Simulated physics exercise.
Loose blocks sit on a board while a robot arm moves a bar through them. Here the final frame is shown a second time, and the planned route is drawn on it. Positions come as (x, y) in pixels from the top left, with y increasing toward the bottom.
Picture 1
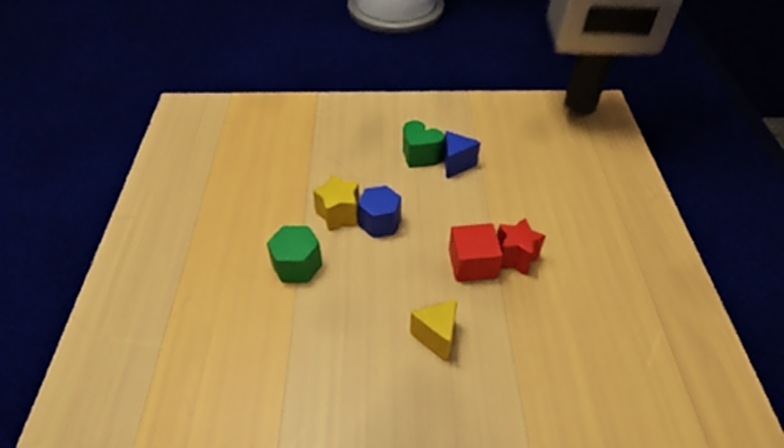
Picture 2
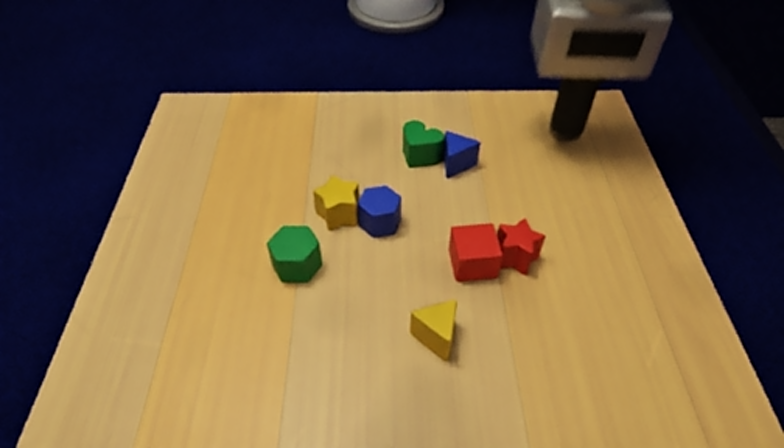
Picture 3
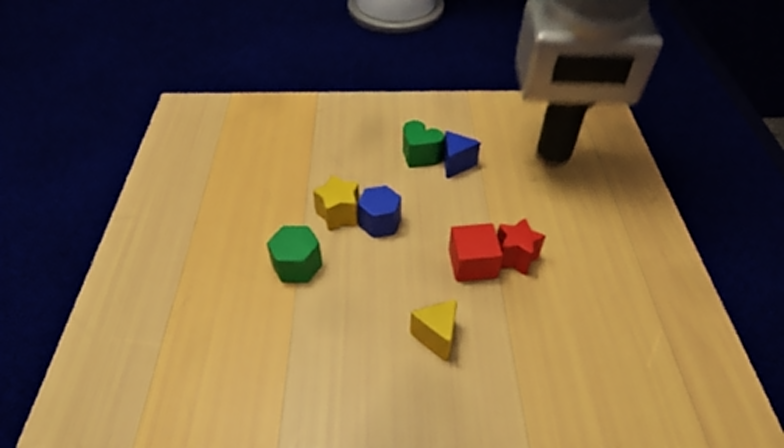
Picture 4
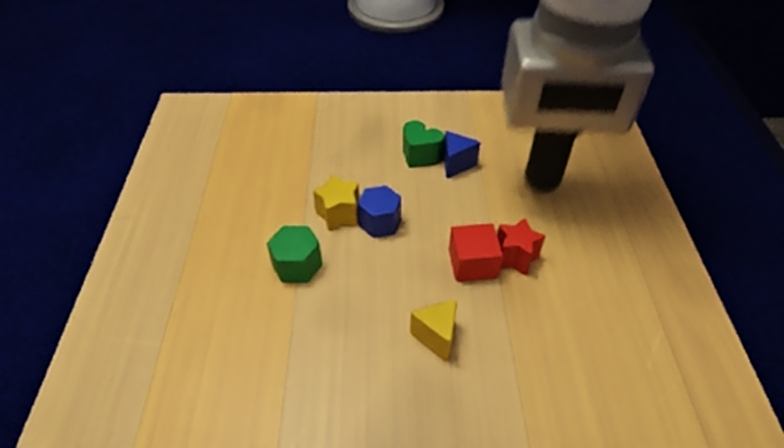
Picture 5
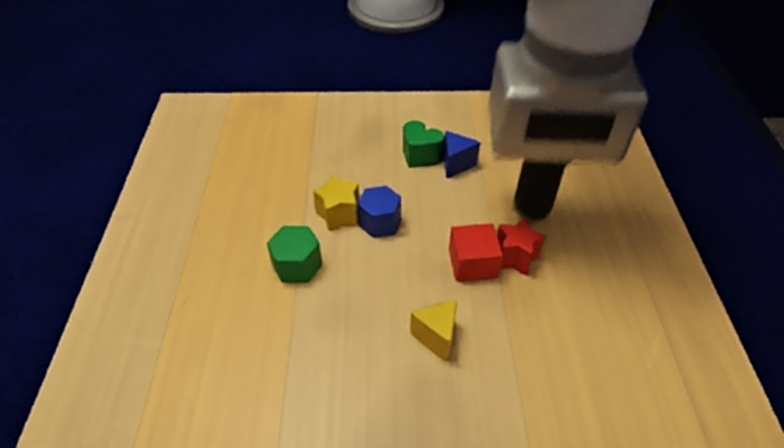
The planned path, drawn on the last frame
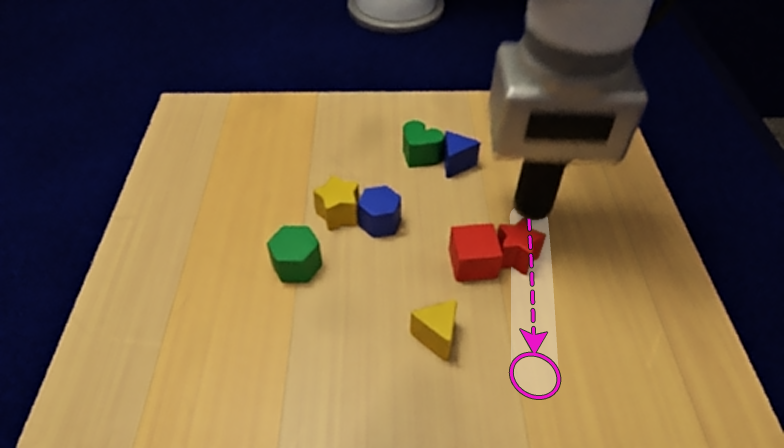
A grey robot arm with a dark bar reaches in at the upper right of a pale wooden board on a deep blue surface, seen from above at an angle. Green, blue, yellow and red blocks lie scattered, with a red cube and star touching right of centre and a yellow triangle below. The arm moves the bar steadily down and slightly left, close above the red star, while blocks and camera stay still.
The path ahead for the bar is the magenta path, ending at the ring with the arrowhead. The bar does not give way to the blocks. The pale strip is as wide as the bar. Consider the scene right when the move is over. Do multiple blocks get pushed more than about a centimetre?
I expect not.
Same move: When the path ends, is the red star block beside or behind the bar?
Yes - that is the case.
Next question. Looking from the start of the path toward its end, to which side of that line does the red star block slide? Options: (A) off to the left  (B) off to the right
Choice B: Off to the right.
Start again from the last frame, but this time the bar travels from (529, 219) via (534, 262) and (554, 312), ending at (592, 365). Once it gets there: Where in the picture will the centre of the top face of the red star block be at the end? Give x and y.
The middle of its top is at (513, 285).
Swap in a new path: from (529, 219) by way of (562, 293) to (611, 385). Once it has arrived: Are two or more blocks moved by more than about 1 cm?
The answer is no.
Path on the board, from (529, 219) directly to (535, 375).
What follows on the original path. One third of the way, bar at (535, 254); red four-sided block at (473, 243), turned 15° clockwise; red star block at (510, 269), turned 30° clockwise.
Two thirds of the way, bar at (537, 306); red four-sided block at (473, 243), turned 15° clockwise; red star block at (499, 290), turned 115° clockwise.
At the end, bar at (539, 365); yellow triangle in place; red four-sided block at (473, 243), turned 15° clockwise; red star block at (499, 292), turned 130° clockwise.
